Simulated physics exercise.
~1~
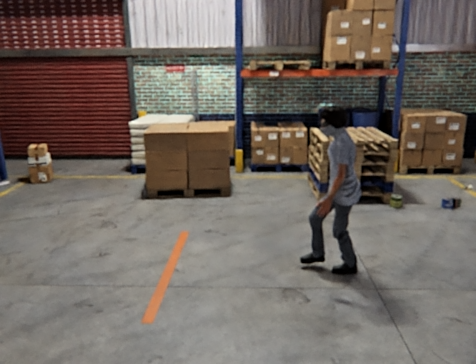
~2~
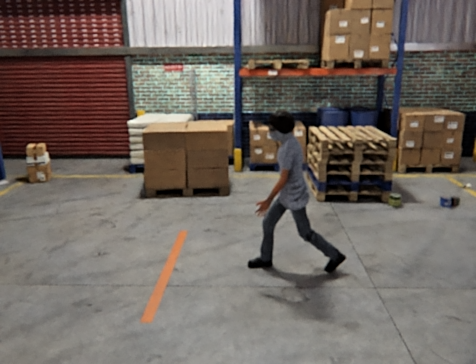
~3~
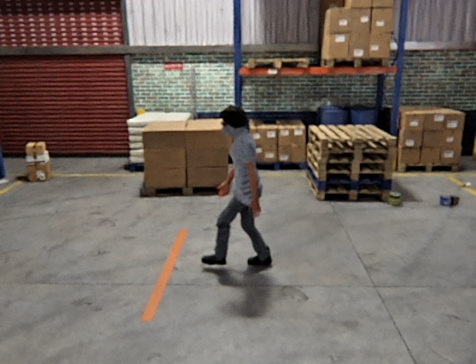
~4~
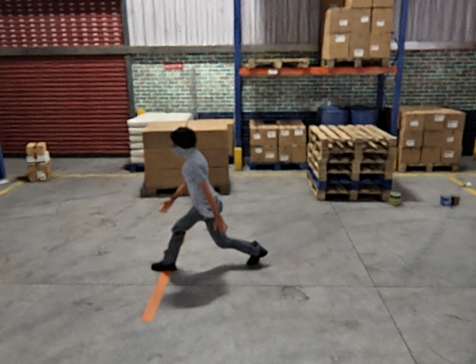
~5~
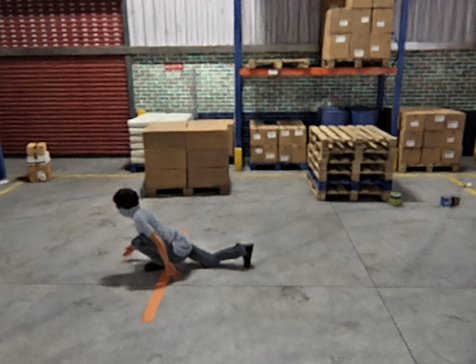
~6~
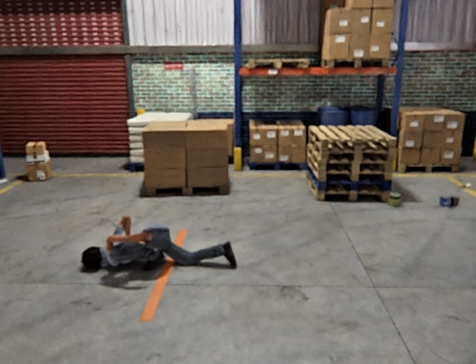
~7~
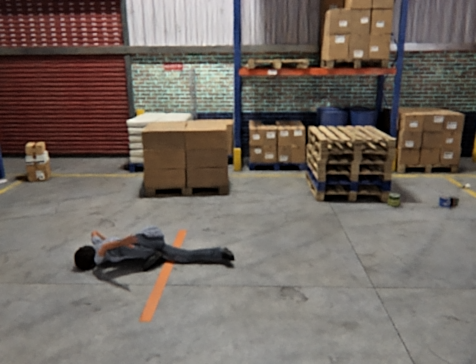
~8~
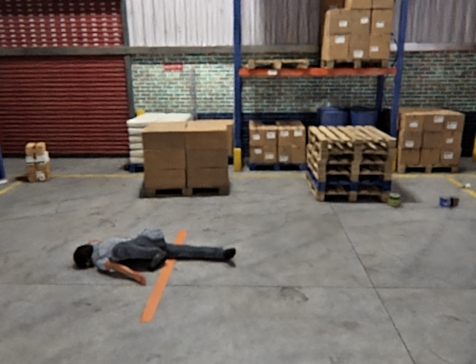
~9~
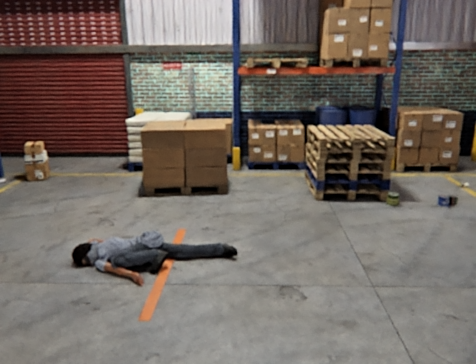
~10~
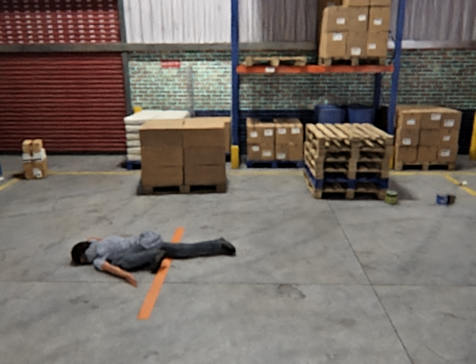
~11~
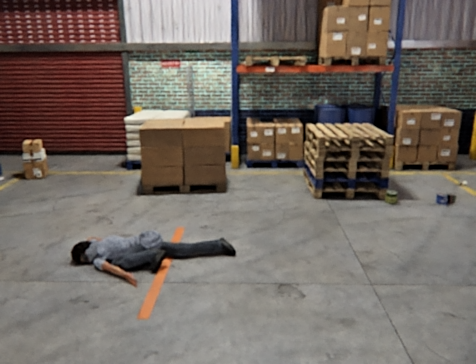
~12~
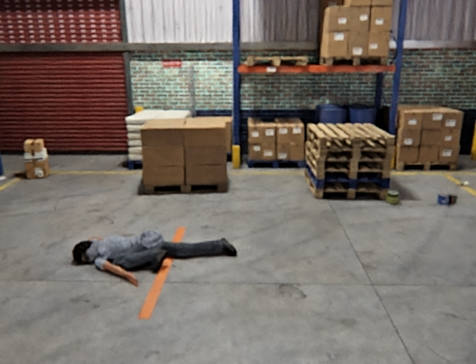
Warehouse floor with stacked boxes and pallets, a person walking left, pitching forward across an orange tape line and lying still.
